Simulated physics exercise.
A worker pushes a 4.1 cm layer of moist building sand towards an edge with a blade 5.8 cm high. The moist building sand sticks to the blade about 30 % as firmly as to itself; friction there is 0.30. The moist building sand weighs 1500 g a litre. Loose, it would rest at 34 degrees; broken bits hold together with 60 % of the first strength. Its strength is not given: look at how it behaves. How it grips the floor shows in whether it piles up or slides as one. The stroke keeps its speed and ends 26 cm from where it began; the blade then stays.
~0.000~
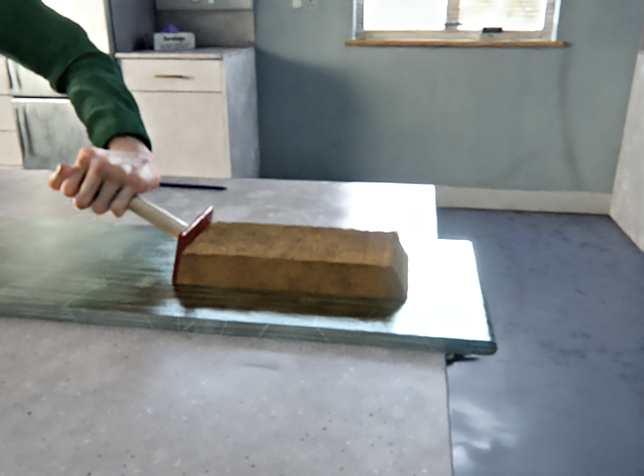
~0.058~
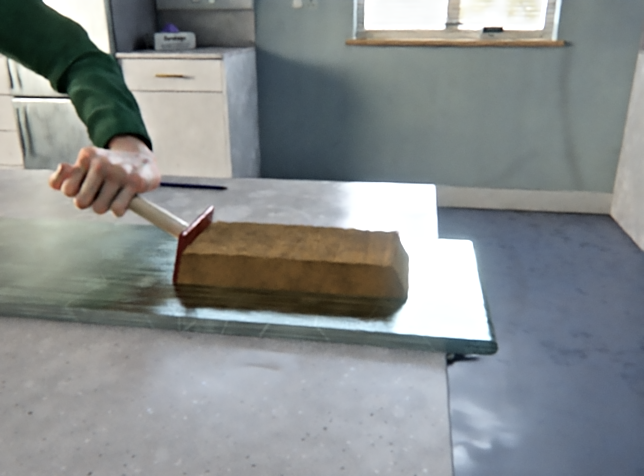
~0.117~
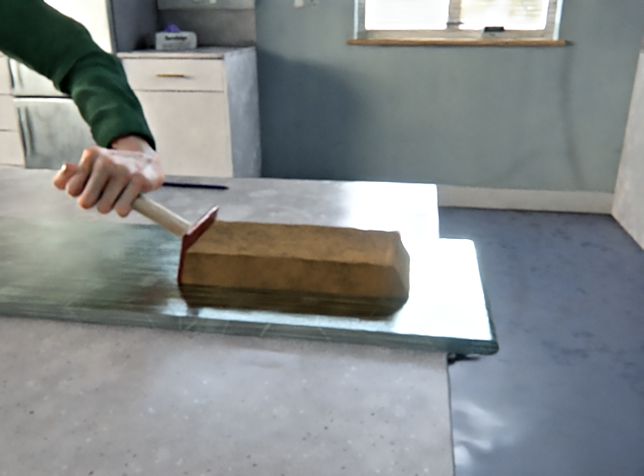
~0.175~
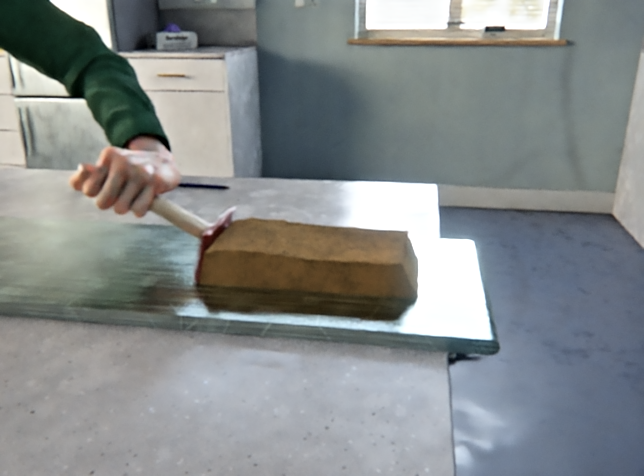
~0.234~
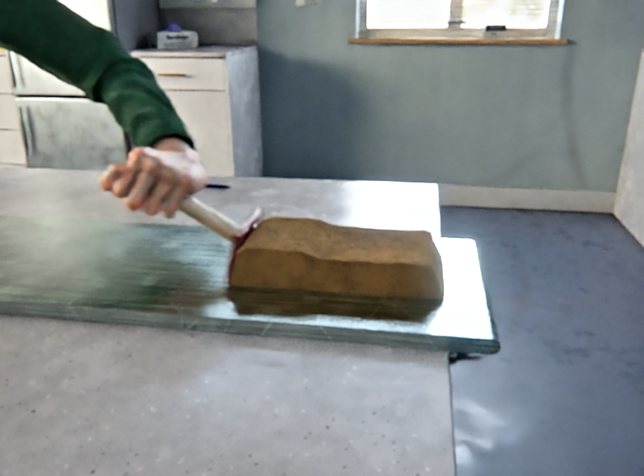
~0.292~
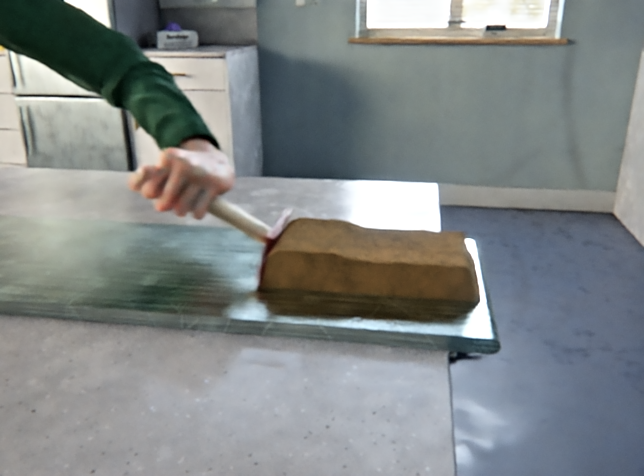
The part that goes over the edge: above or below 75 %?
The part that goes over the edge is below 75 %.
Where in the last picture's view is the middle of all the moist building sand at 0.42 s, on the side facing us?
At about (438, 283).
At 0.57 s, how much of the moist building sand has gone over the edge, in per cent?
Some 25 per cent.
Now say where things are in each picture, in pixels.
In the first picture, foot of the blade at (176, 283), not yet moved; front end of the moist building sand at (405, 296), piled 4.0 cm high.
In the second picture, foot of the blade at (177, 283), not yet moved; front end of the moist building sand at (406, 295), piled 4.0 cm high.
In the third picture, foot of the blade at (181, 283), moved 4 mm; front end of the moist building sand at (407, 295), piled 4.0 cm high.
In the fourth picture, foot of the blade at (199, 284), moved 2.5 cm; front end of the moist building sand at (415, 297), piled 4.5 cm high.
In the fifth picture, foot of the blade at (230, 285), moved 6.2 cm; front end of the moist building sand at (443, 299), piled 4.9 cm high.
In the sixth picture, foot of the blade at (261, 287), moved 10 cm; front end of the moist building sand at (479, 297), piled 4.9 cm high.
By 0.42 s, 0 % has gone over the edge.
By 0.57 s, 23 % has gone over the edge.
By 0.72 s, 56 % has gone over the edge.
By 0.87 s, 56 % has gone over the edge.
By 1.16 s, at the end, 56 % has gone over the edge.
